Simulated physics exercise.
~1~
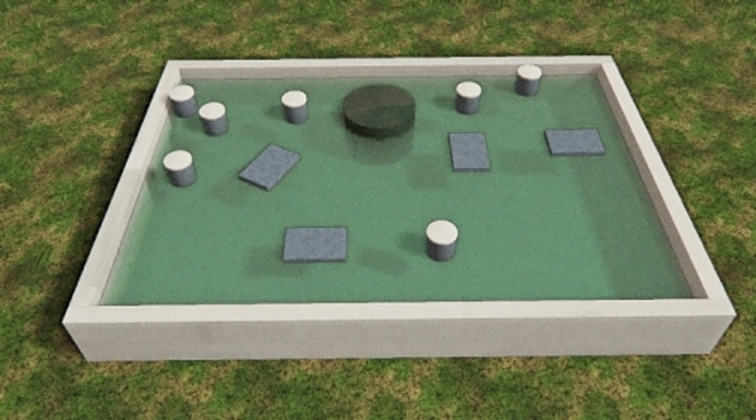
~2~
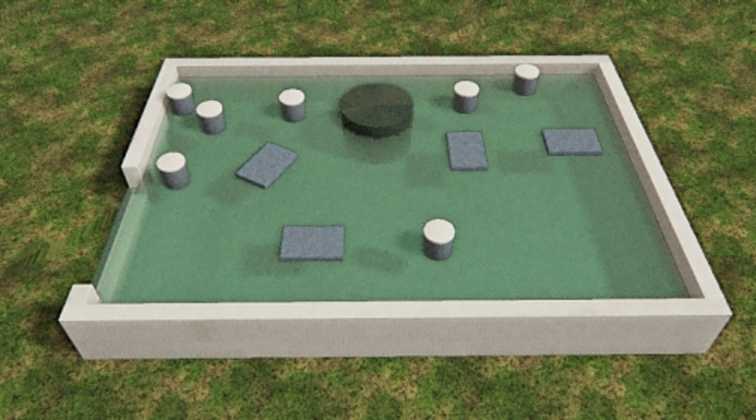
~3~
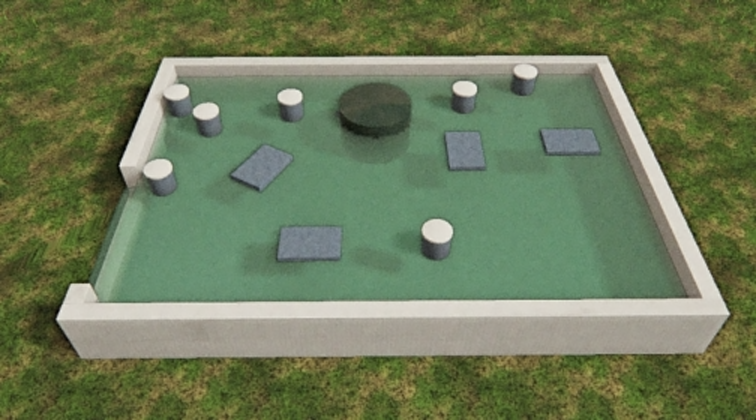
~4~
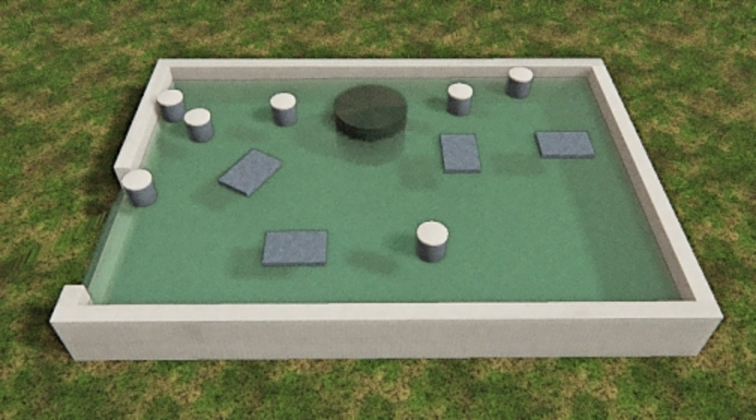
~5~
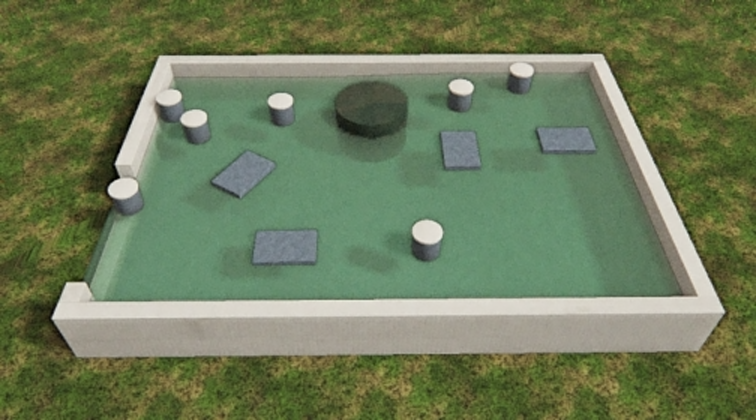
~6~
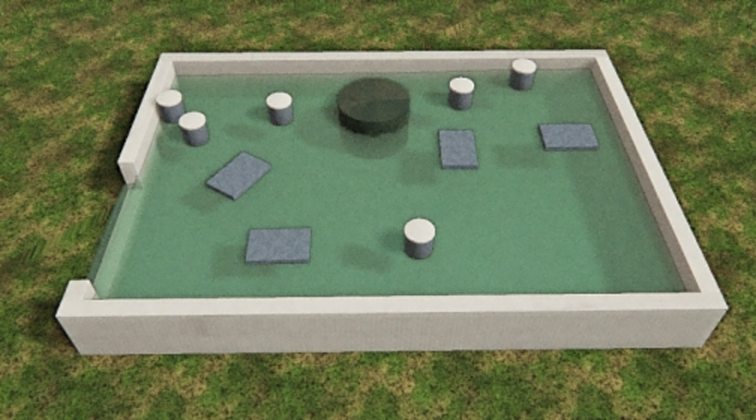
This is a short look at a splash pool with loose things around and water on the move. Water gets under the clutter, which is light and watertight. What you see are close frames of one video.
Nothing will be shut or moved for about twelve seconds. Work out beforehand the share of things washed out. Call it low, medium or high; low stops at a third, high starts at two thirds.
Medium.
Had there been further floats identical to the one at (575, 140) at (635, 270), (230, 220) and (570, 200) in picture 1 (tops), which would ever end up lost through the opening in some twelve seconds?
Copy by copy, in the order given: Not carried off, swept away, not carried off.
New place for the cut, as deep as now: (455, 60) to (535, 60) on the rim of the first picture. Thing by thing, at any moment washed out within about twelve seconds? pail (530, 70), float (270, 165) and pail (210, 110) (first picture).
The three come to escape, no escape and no escape, in that order.
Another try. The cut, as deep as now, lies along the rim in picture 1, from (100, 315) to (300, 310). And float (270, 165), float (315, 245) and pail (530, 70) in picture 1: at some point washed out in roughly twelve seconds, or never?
The first exits, the second exits, the third never exits.
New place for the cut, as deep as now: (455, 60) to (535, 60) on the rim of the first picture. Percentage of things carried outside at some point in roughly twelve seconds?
Roughly 40 in a hundred.
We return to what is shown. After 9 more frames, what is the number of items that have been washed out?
The number I arrive at is 1.
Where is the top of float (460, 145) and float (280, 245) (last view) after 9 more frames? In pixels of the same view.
Expect the tops close to (424, 161) and (188, 255).
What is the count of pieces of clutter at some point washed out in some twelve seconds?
The count is 4.
A moment on, 1 of 11 are out; 10 afloat.
Next, 1 of 11 are out; 10 afloat.
Later, 3 of 11 are out; 8 afloat.
In the end, 4 of 11 are out; 7 afloat.
